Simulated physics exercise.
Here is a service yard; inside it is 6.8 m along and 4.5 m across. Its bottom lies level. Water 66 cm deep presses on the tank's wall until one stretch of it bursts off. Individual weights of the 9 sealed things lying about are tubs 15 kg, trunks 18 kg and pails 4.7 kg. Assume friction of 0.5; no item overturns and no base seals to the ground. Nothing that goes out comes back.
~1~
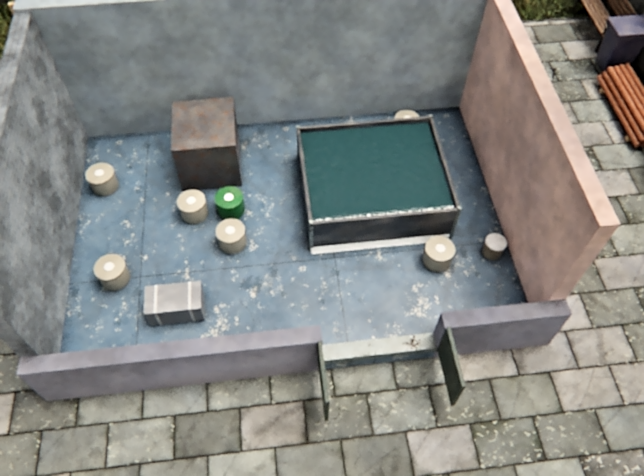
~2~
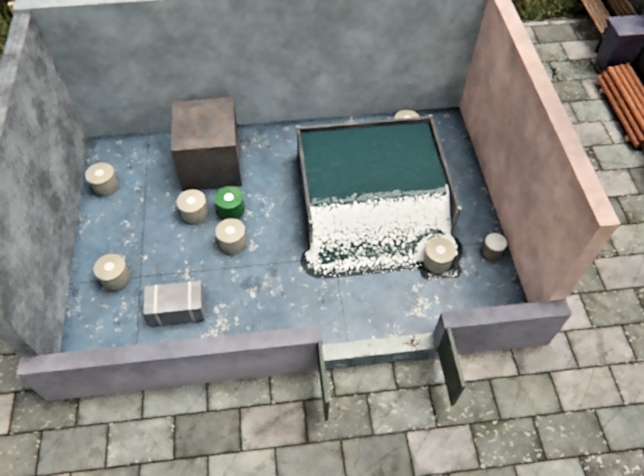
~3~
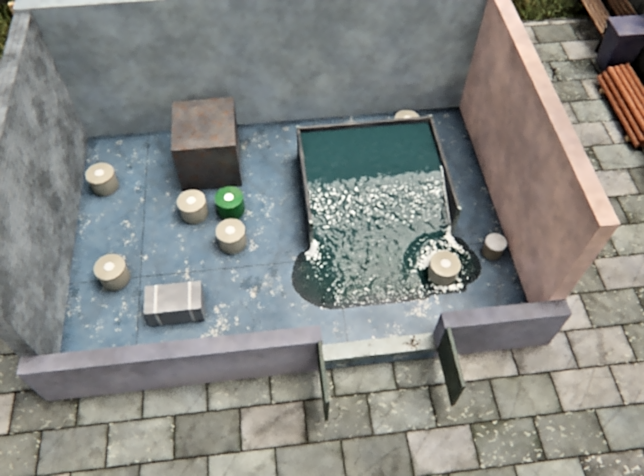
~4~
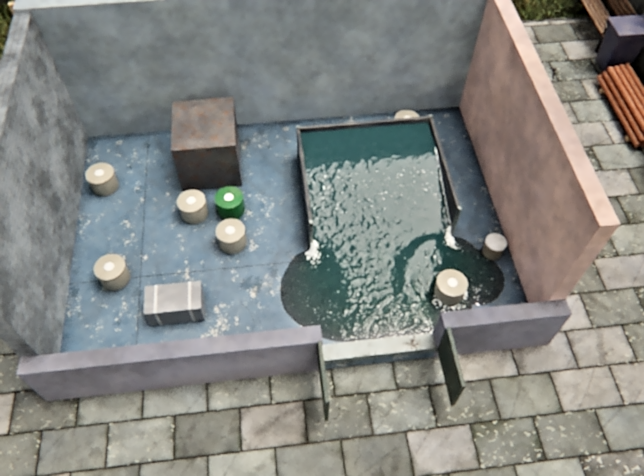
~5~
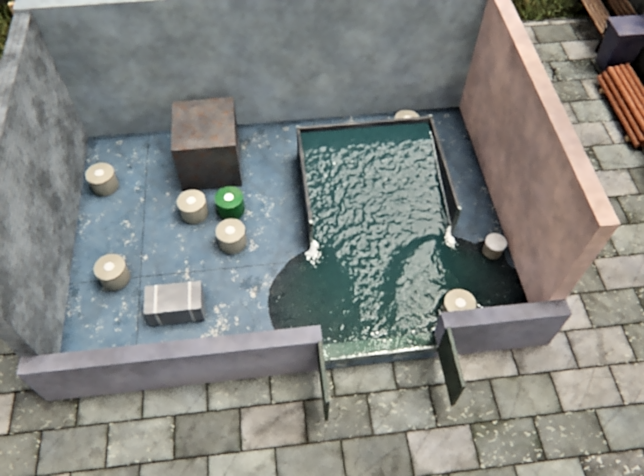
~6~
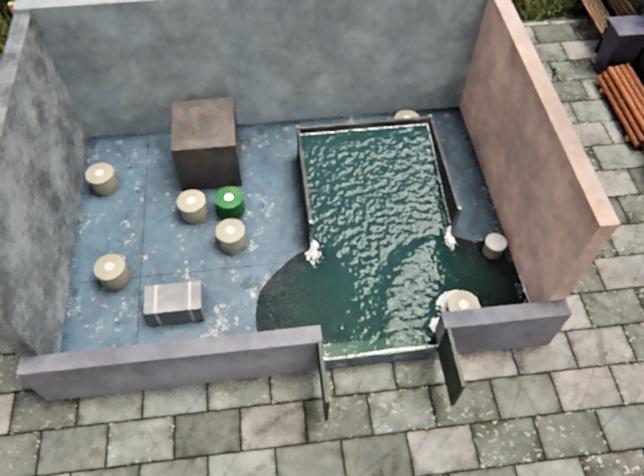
We see a walled yard where dark green water surges from the open front of a large tank and spreads across the floor, pushing one pale tub toward the front wall while the green tub stays still.
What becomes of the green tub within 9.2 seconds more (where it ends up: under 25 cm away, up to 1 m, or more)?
The green tub remains almost where it was.
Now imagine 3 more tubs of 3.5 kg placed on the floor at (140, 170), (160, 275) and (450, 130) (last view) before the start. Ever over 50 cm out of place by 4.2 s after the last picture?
In the order listed: Behind the line; behind the line; across the line.
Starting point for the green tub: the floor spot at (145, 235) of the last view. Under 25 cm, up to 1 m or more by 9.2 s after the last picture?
Well, it rests almost unmoved.
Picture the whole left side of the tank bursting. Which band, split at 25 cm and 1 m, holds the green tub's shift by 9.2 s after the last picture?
Note: Green tub displaced a long way.
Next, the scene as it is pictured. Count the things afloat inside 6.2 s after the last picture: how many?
The count is 0.
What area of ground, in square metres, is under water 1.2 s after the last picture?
Flooded: Near 13 m2.
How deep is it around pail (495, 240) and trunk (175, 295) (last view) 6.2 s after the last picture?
Around 3 cm and 4 cm.
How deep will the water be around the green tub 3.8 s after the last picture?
Roughly 1 cm at that moment.
Then, 1.2 s after the last picture the green tub is near (229, 197), 0.0 m from its start, aground; 0 of 9 are out; 1 afloat.
Then, 3.8 s after the last picture the green tub is near (229, 197), 0.0 m from its start, aground; 0 of 9 are out; 2 afloat.
Then, 6.2 s after the last picture the green tub is near (229, 197), 0.0 m from its start, aground; 0 of 9 are out; 0 afloat.
Then, 9.2 s after the last picture the green tub is near (229, 197), 0.0 m from its start, aground; 0 of 9 are out; 0 afloat.
